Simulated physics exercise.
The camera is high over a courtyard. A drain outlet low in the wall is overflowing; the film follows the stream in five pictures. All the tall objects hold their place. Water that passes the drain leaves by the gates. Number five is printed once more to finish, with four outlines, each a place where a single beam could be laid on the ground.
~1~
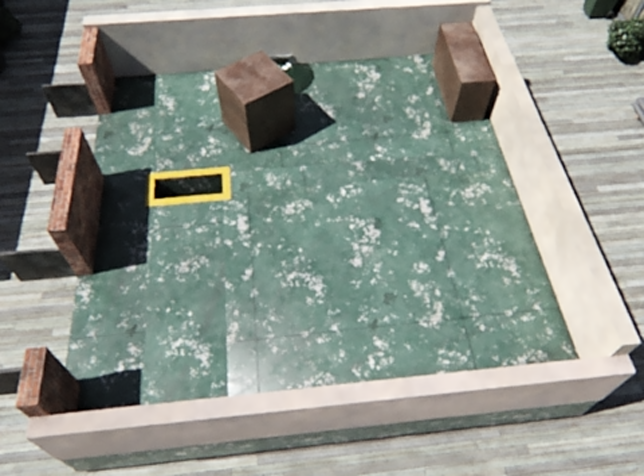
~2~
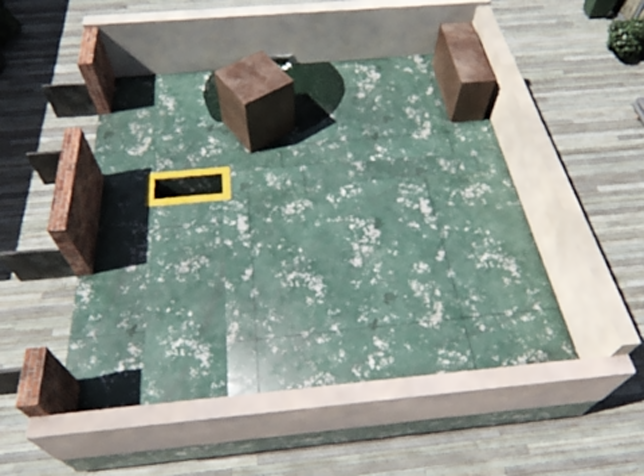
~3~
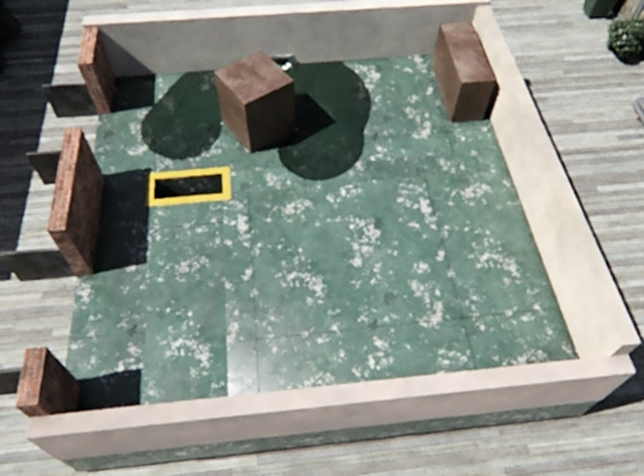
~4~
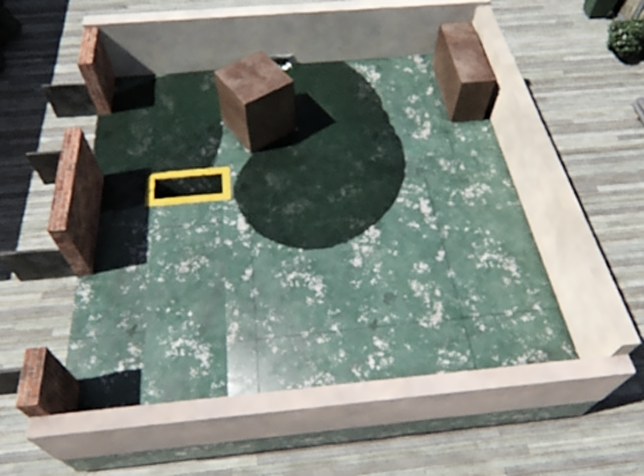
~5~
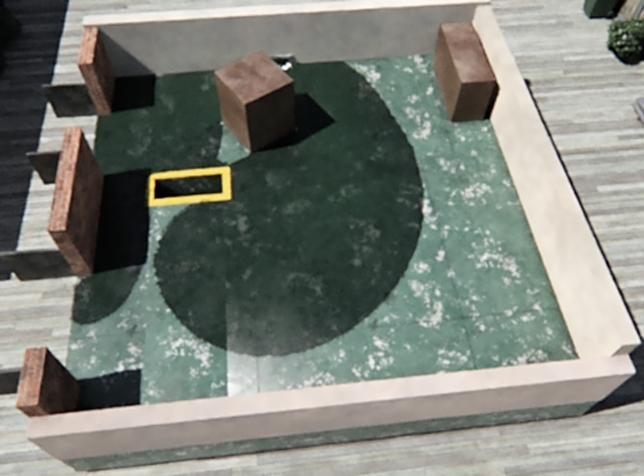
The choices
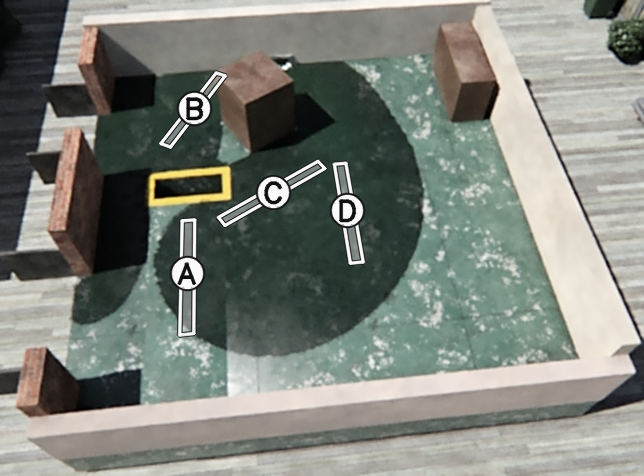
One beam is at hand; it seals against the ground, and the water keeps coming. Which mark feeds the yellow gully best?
It is B.
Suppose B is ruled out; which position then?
That would be C.
In white, A from (186, 334) to (188, 220); B from (165, 145) to (220, 74); C from (221, 221) to (321, 164); D from (356, 262) to (340, 163).
If A is chosen, about 9 % of the stream goes into the yellow gully, about 90 % out by the gates.
If B is chosen, about 38 % of the stream goes into the yellow gully, about 62 % out by the gates.
If C is chosen, about 18 % of the stream goes into the yellow gully, about 82 % out by the gates.
If D is chosen, about 10 % of the stream goes into the yellow gully, about 90 % out by the gates.
